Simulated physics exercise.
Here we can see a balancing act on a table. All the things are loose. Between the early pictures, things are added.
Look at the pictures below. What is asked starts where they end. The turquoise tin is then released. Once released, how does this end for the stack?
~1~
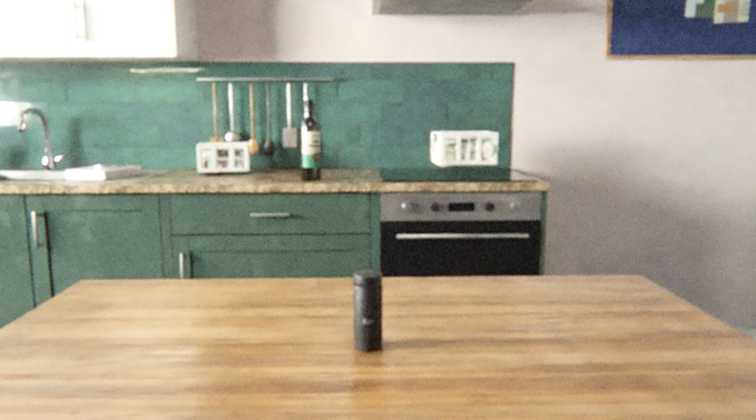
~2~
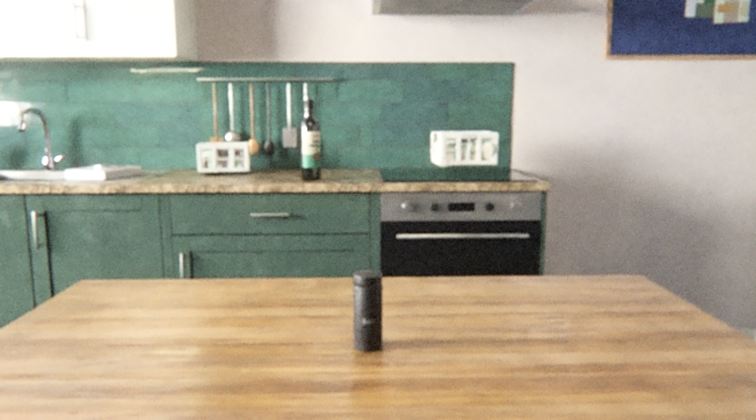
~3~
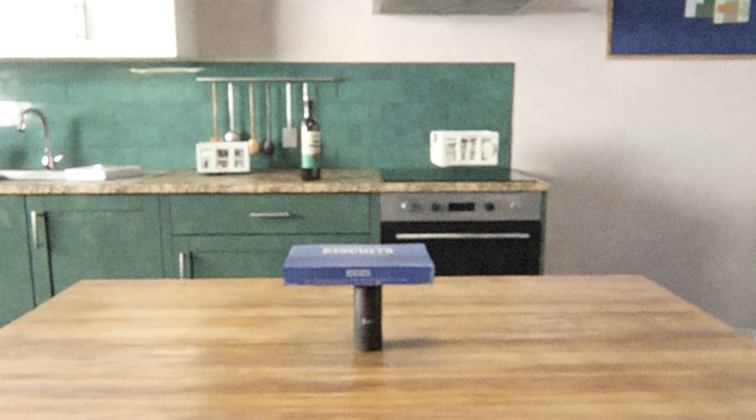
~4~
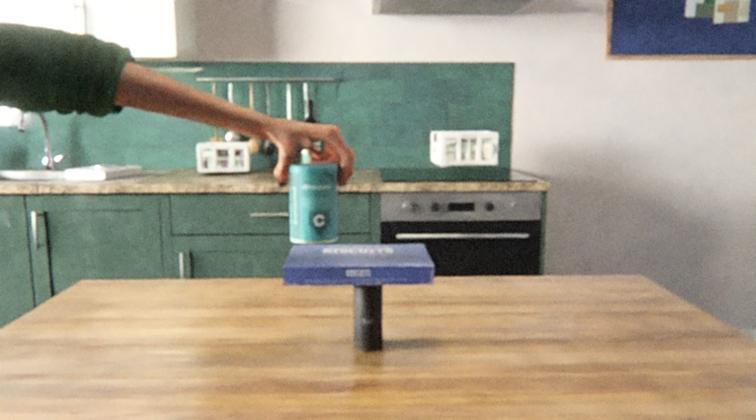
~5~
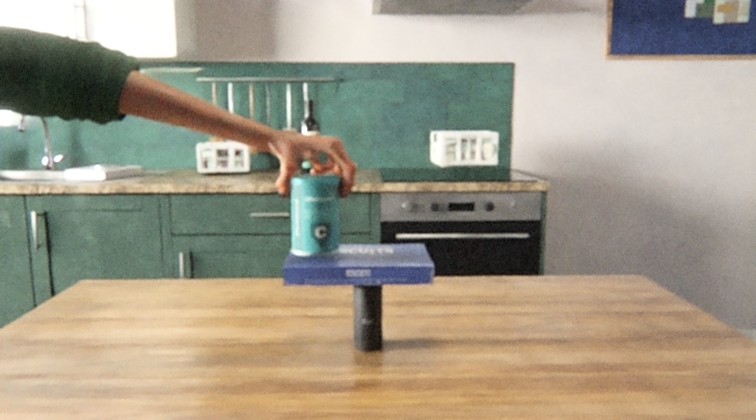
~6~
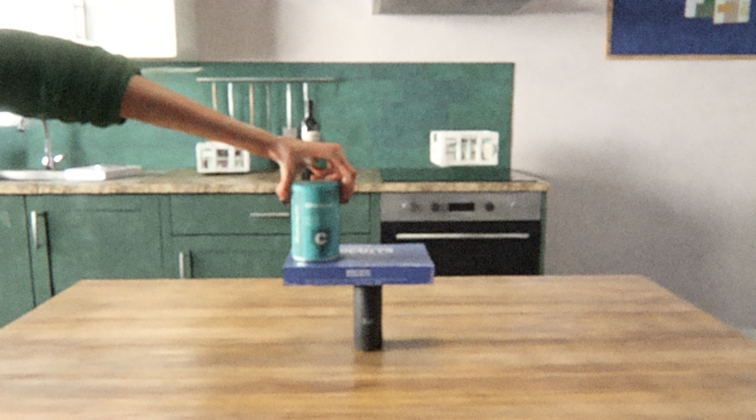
It ends with the stack collapsed.
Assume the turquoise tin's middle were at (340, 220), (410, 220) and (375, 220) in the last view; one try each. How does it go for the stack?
Outcomes in order: Falls, then falls, then stands.
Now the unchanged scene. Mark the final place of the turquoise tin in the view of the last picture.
End position: Approximately (233, 333).
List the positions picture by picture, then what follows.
The last thing is not in view yet; black shaker (368, 310), in the first picture.
The last thing is not in view yet; black shaker (368, 310), in the second picture.
The last thing is not in view yet; black shaker (368, 310), in the third picture.
Coming down; turquoise tin (314, 202); black shaker (368, 310), in the fourth picture.
Coming down; turquoise tin (316, 214); black shaker (368, 310), in the fifth picture.
In place under the hand; turquoise tin (316, 220); black shaker (368, 310), in the sixth picture.
Then, 0.40 s past the last view, turquoise tin now fallen; blue packet rocked 72° from its first pose.
Then, 0.90 s past the last view, blue packet now fallen.
Finally, fallen, turquoise tin and blue packet; black shaker still in place. Final places as the last picture's camera would see them, turquoise tin near (234, 333). The stack comes apart.
